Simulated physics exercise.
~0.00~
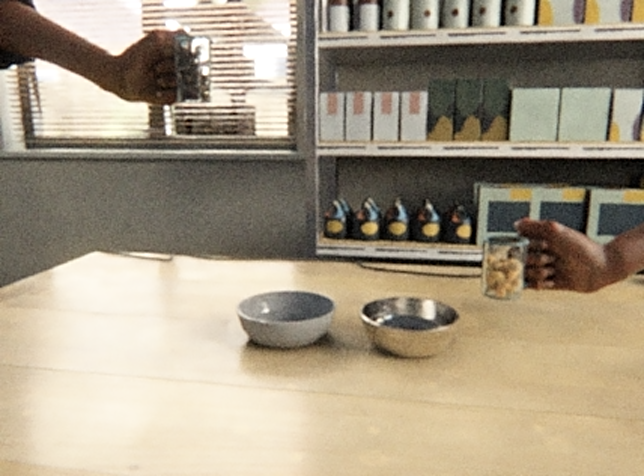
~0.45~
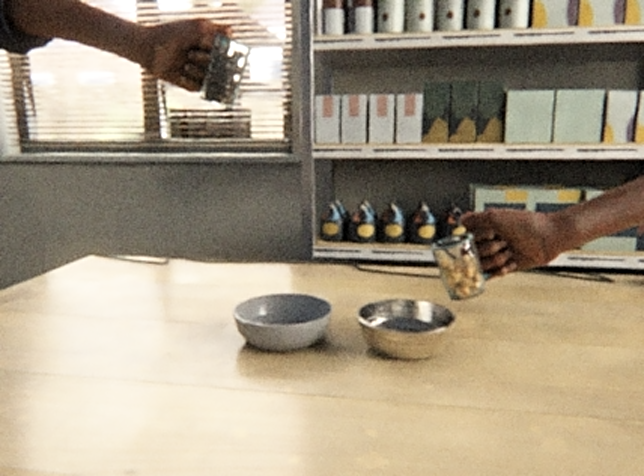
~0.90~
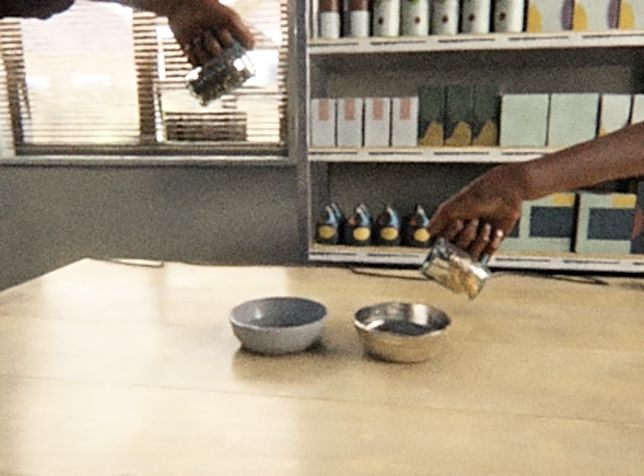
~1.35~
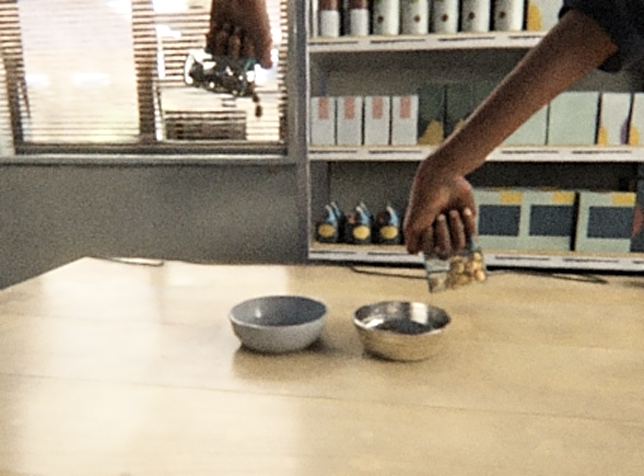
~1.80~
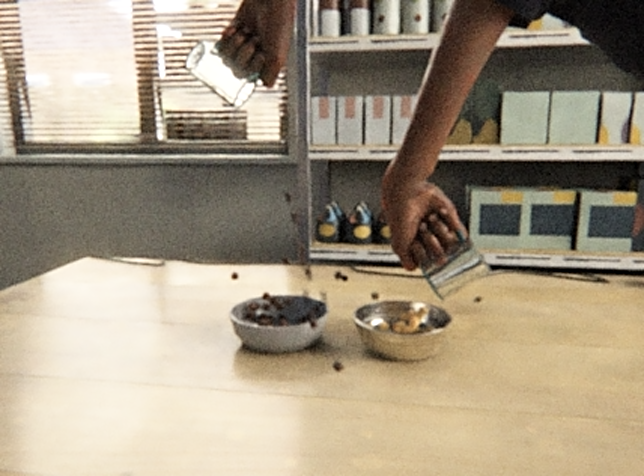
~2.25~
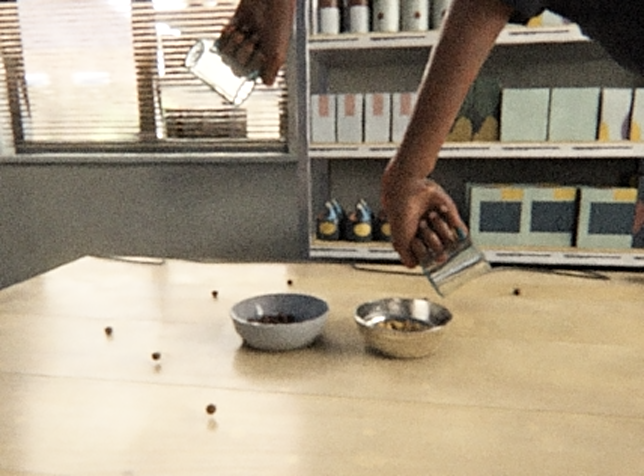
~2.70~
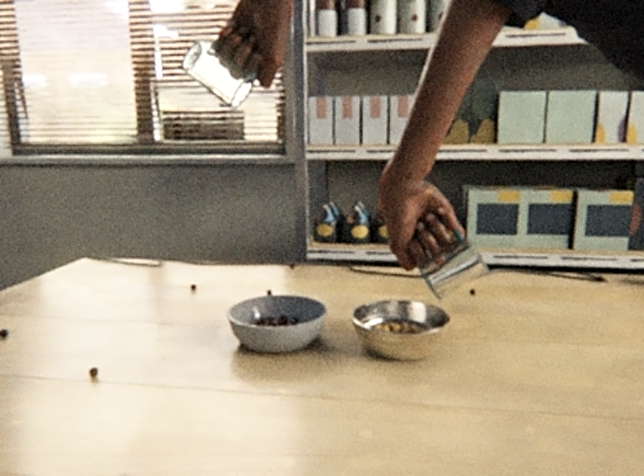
Two hands tipping glass cups over bowls, dark pieces from the higher left cup scattering while the right cup's stay in.
